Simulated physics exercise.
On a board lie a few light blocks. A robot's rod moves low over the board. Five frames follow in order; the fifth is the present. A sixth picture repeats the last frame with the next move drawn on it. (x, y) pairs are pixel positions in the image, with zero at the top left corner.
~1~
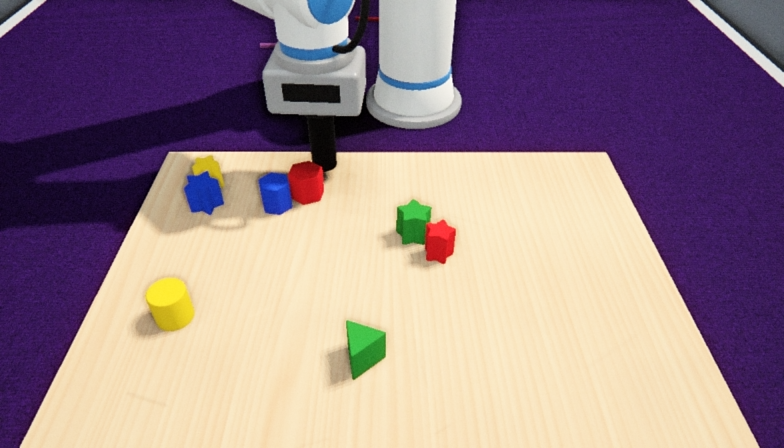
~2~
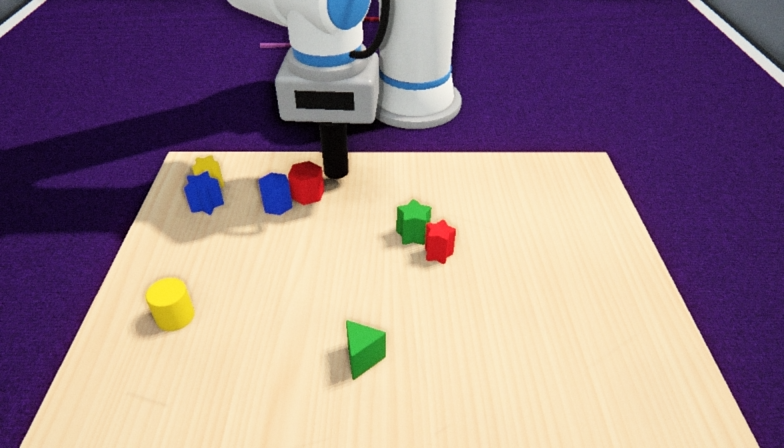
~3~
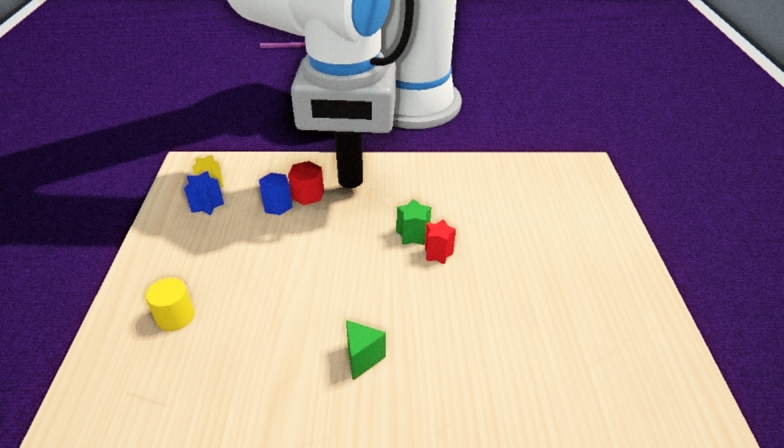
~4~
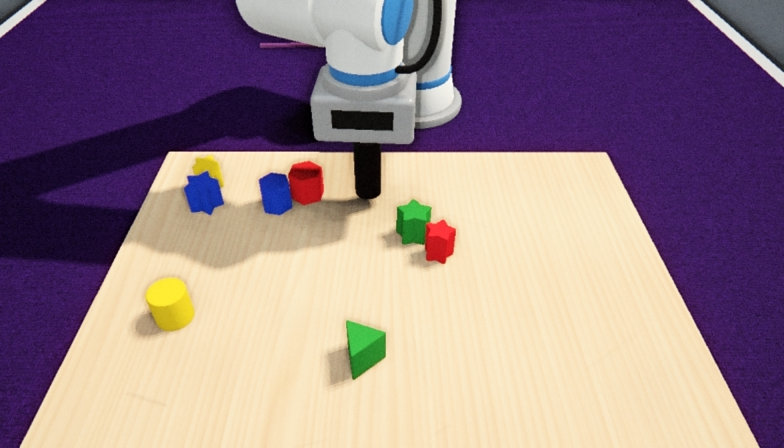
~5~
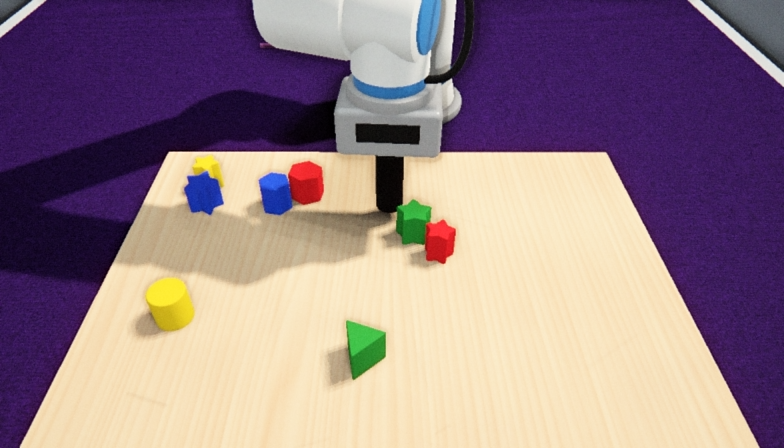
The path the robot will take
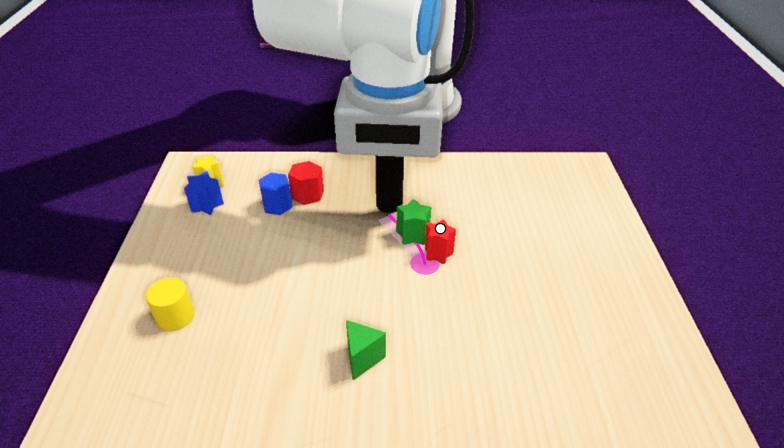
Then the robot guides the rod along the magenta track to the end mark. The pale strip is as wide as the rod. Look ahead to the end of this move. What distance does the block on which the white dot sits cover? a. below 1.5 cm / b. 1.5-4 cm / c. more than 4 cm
Letter c.
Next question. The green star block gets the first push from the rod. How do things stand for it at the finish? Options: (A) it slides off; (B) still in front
I choose A.
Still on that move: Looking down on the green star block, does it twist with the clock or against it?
Its spin: Anticlockwise.
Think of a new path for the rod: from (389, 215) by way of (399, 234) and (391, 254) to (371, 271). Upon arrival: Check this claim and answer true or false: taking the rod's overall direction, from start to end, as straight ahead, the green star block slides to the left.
The statement is correct.
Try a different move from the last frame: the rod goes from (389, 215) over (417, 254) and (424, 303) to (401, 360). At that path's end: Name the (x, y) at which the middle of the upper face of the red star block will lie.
At the end it should sit near (477, 250).
The drawn path runs from (389, 215) via (411, 237), ending at (425, 264); the dot is on the red star block.
The first path, step by step. Halfway along, rod (412, 226); green star block (435, 223), turned 20° anticlockwise; red star block (452, 239).
At the end, rod (426, 253); green star block (456, 239), turned 55° anticlockwise; red star block (477, 255), turned 30° clockwise.
